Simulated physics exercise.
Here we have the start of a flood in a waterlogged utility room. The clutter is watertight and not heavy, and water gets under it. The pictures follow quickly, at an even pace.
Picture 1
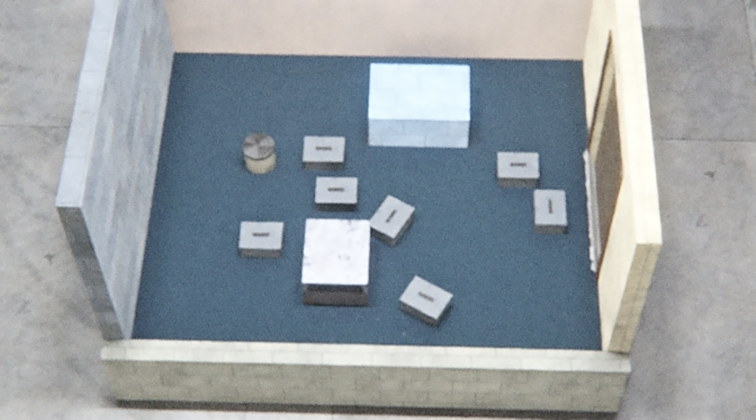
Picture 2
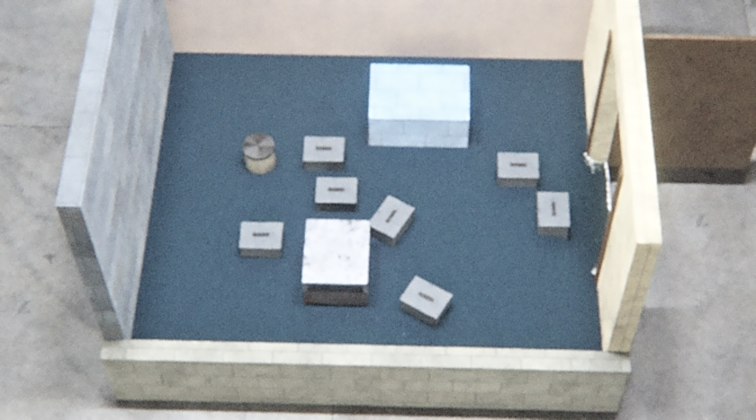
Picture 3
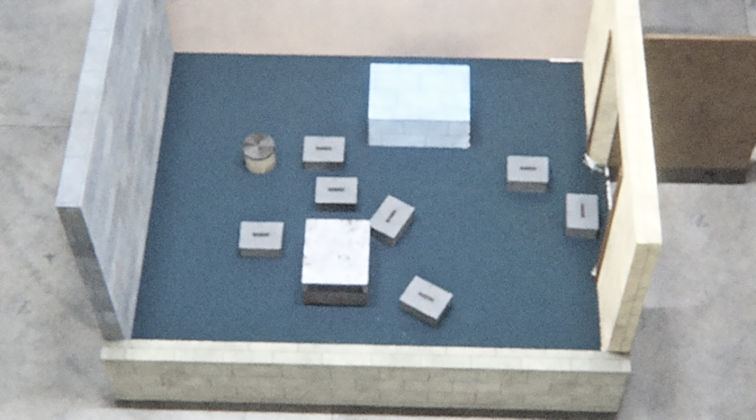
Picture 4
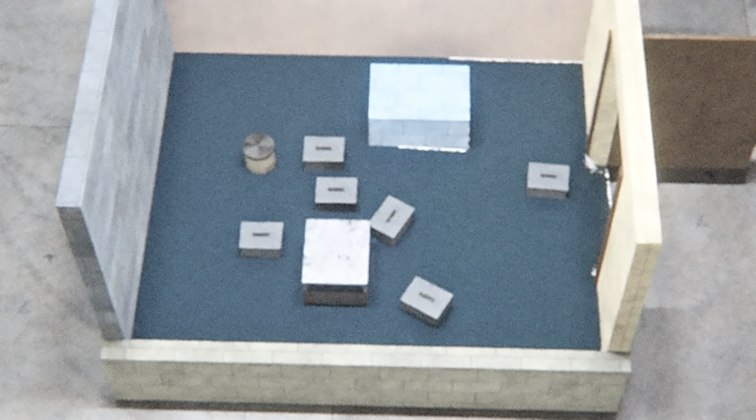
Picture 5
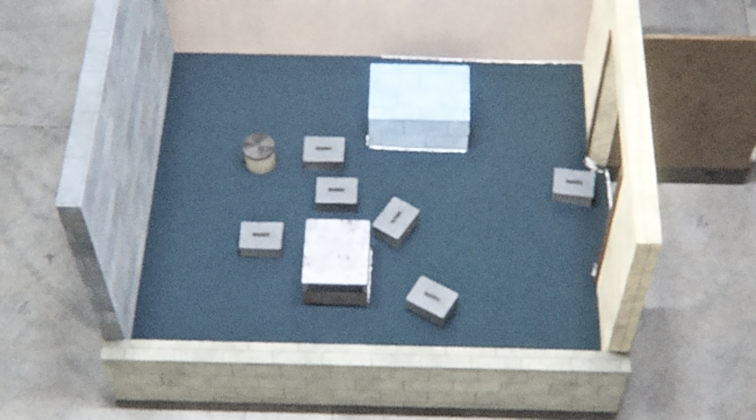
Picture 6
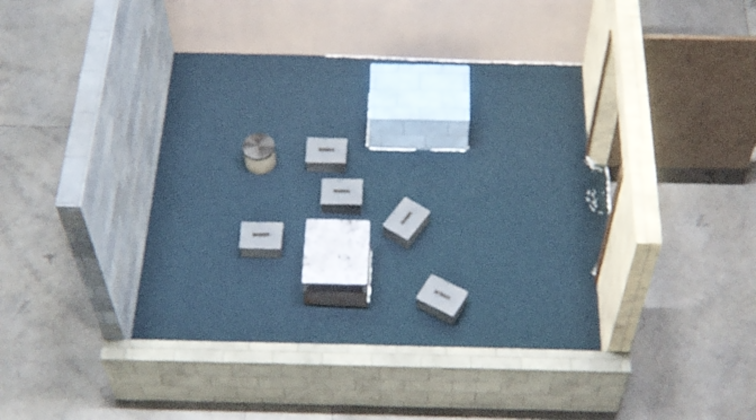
In this clip, a brown door on the right of a flooding utility room swings open, and two grey totes near it drift rightward and out of view, one after the other, before several others shift slightly right.
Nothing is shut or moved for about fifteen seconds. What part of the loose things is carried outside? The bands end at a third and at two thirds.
Share: At least two thirds.
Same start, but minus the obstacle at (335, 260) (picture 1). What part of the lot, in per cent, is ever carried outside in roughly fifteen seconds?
I make it 80 per cent.
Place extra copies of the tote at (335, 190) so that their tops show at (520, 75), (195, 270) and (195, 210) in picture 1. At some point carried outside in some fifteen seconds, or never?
In that order: Yes, inside, stays.
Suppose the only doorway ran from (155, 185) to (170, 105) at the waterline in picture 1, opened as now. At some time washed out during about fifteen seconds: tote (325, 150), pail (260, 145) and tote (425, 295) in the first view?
In turn: Carried outside, carried outside, left behind.
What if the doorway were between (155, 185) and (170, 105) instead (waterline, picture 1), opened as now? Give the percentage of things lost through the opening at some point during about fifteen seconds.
Close to 60 %.
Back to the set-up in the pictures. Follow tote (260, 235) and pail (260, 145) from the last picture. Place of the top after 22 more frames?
Near (409, 212) and (466, 163).
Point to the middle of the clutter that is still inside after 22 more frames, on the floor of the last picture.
Close to (436, 207).
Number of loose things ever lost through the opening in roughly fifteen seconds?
It comes to 7.
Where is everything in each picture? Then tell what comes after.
The first frame shows a tote at (426, 297), afloat; a tote at (391, 216) floats; 0 of 8 have shifted.
The second frame shows a tote at (426, 297) floats; a tote at (391, 216), afloat; 0 of 8 have shifted.
The third frame shows a tote at (426, 297) floats; a tote at (391, 216), afloat; 2 of 8 have shifted.
The fourth frame shows a tote at (427, 297), afloat; a tote at (391, 217) floats; 2 of 8 have shifted.
The fifth frame shows a tote at (432, 297), afloat, close to its start; a tote at (396, 218), afloat, close to its start; 3 of 8 have shifted.
The sixth frame shows a tote at (442, 295) floats, close to its start; a tote at (406, 218), afloat, close to its start; 5 of 8 have shifted.
A moment on, 2 of 8 are out; 6 afloat.
Next, 4 of 8 are out; 4 afloat.
Later, 6 of 8 are out; 2 afloat.
In the end, 7 of 8 are out; 1 afloat.
